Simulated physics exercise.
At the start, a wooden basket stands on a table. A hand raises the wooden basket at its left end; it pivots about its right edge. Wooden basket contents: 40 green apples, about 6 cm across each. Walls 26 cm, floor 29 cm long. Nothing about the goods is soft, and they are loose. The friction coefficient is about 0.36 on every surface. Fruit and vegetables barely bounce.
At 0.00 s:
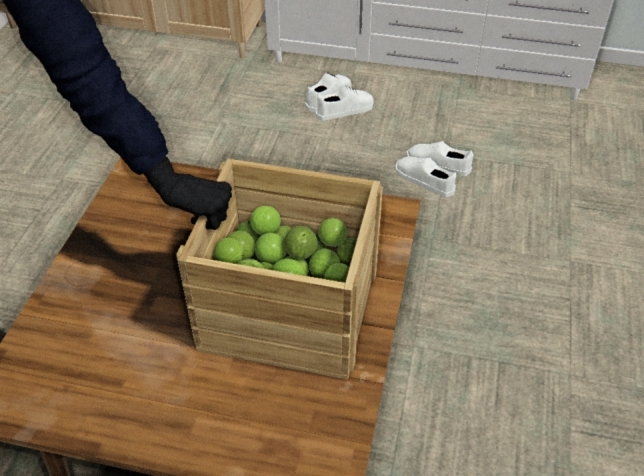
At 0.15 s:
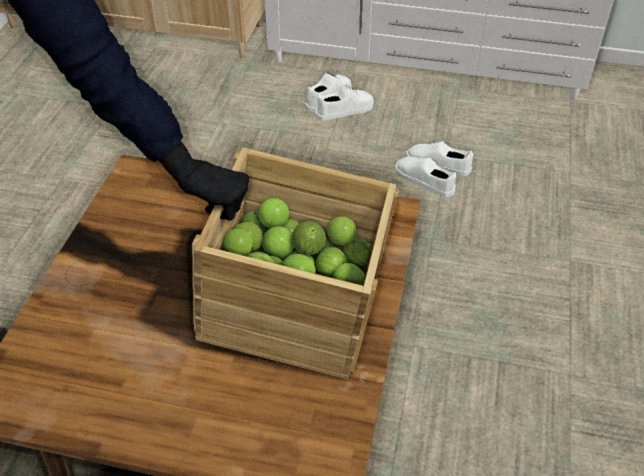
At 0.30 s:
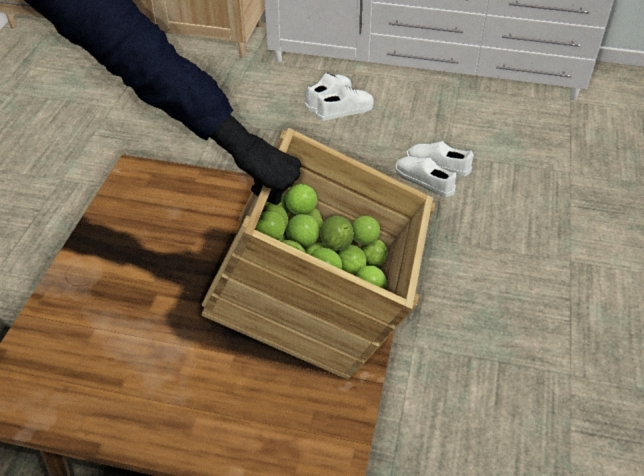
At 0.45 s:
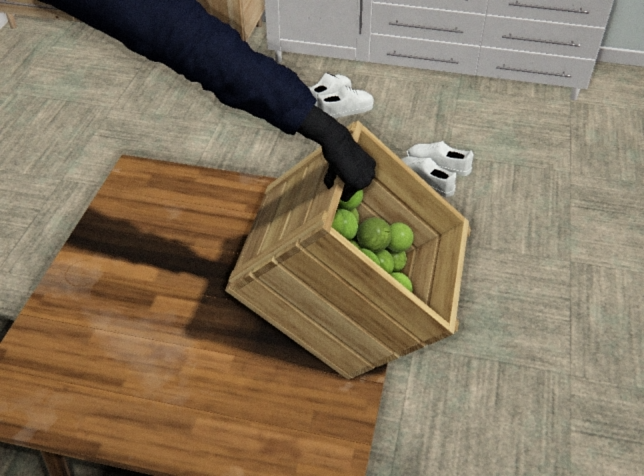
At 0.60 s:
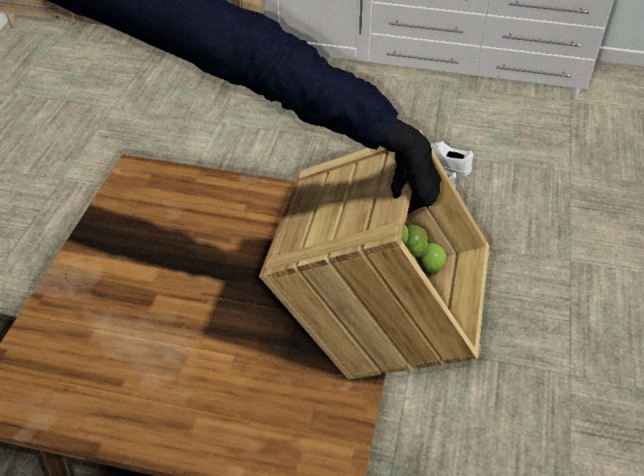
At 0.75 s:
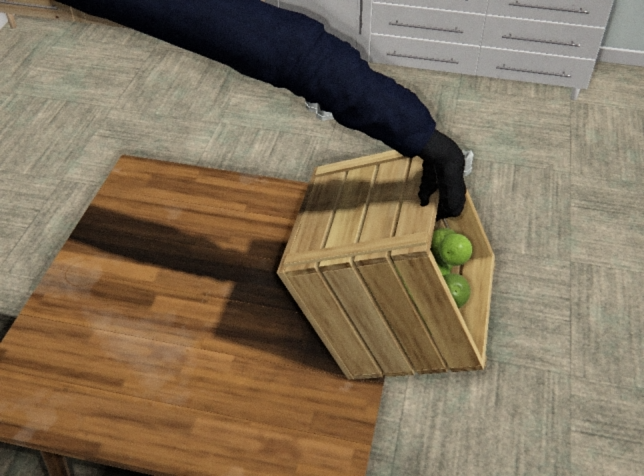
On a wooden table, a dark-gloved hand raising the left end of a wooden basket of green apples, tilting it steeply rightward.
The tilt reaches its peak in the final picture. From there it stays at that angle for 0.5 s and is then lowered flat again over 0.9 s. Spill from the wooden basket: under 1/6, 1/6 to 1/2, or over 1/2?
Share lost: Below one sixth.
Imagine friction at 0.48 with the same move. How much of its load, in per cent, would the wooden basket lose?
Then the wooden basket sheds 0 per cent of its load.
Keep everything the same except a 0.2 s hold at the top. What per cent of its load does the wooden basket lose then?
In that case the wooden basket sheds 0 percent of its load.
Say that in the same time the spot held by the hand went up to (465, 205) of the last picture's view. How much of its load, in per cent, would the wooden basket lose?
The wooden basket would shed 10 percent of its load.
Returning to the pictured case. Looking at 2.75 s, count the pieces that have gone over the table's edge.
I'd put the number around 1.
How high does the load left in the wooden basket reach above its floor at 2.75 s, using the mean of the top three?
I'd say near 23 cm.
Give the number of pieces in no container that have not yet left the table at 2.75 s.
I'd put it at close to 0.
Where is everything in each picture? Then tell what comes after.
In the first frame (we follow the rim corner now nearest the camera), wooden basket at (345, 286); tilt 0°; nothing out yet.
In the second frame, wooden basket at (363, 289); tilt 7°.
In the third frame, wooden basket at (406, 303); tilt 23°.
In the fourth frame, wooden basket at (449, 327); tilt 42°.
In the fifth frame, wooden basket at (475, 352); tilt 58°.
In the sixth frame, wooden basket at (482, 362); tilt 65°; nothing out yet.
After 1.07 s, tilt 65°; 1 of 40 out of the wooden basket.
After 1.47 s, tilt 55°; 1 of 40 out of the wooden basket.
After 2.03 s, tilt 3°; 1 of 40 out of the wooden basket.
Final count (at 2.75 s), 1 of 40 out of the wooden basket. Asked share, 1 of 40, 2 per cent.
